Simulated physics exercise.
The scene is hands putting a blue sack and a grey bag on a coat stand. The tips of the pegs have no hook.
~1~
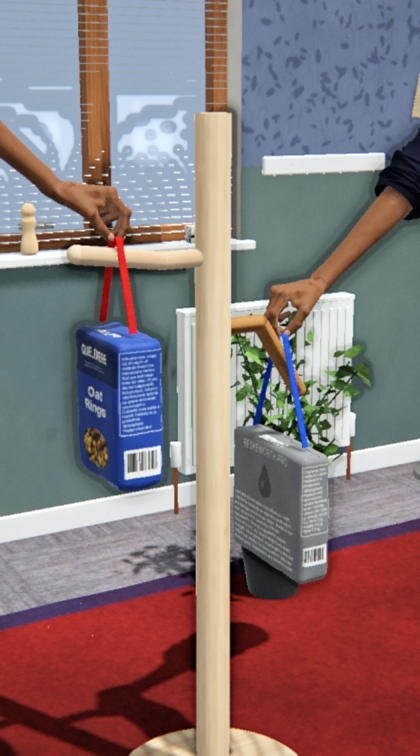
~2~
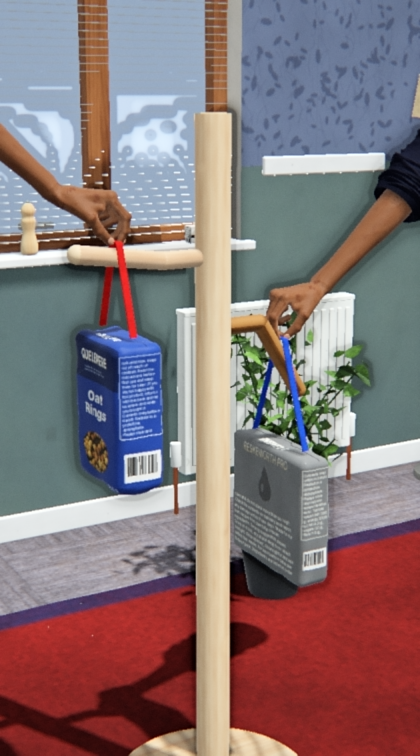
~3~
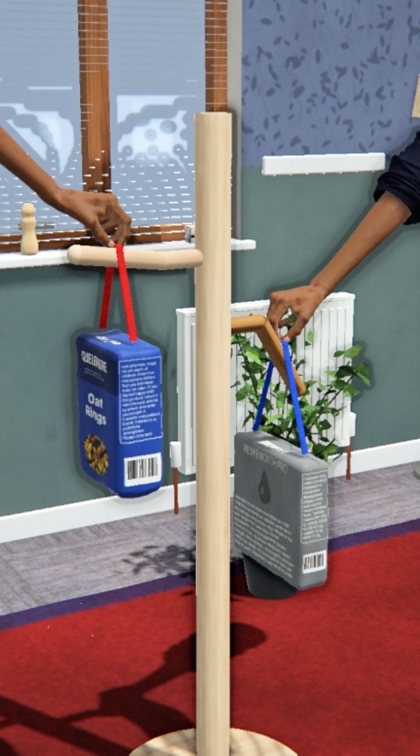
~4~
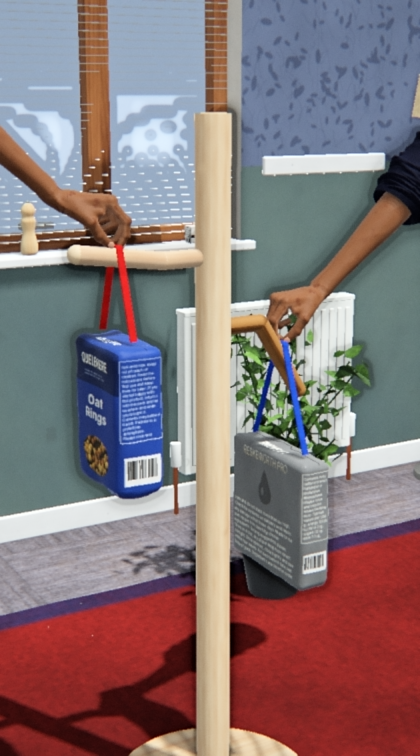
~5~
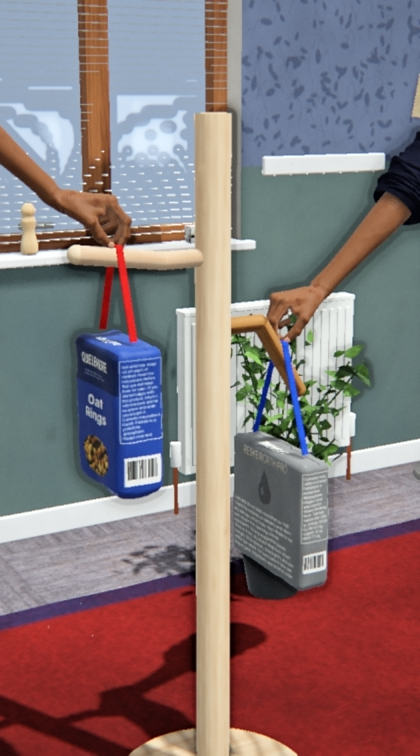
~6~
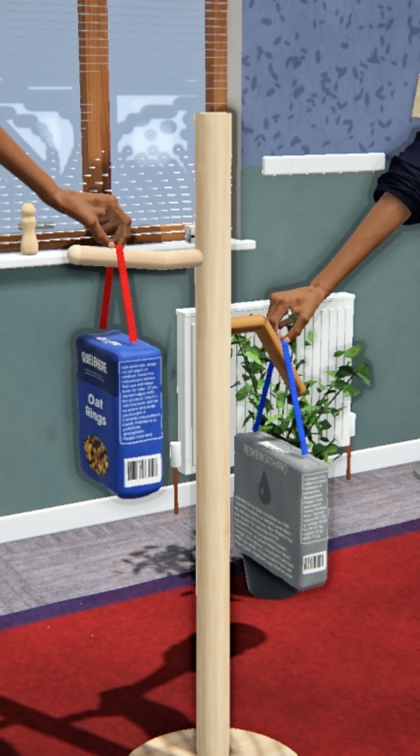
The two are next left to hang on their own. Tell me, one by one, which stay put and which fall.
Result: The blue sack hangs on, the grey bag drops off.
Then, 0.36 s after the last picture, blue sack hanging near (121, 415); grey bag on the floor near (276, 708).
Then, 0.64 s after the last picture, blue sack hanging near (126, 415); grey bag on the floor.
At rest, blue sack hanging near (124, 415); grey bag on the floor. The blue sack holds on and the grey bag comes down.
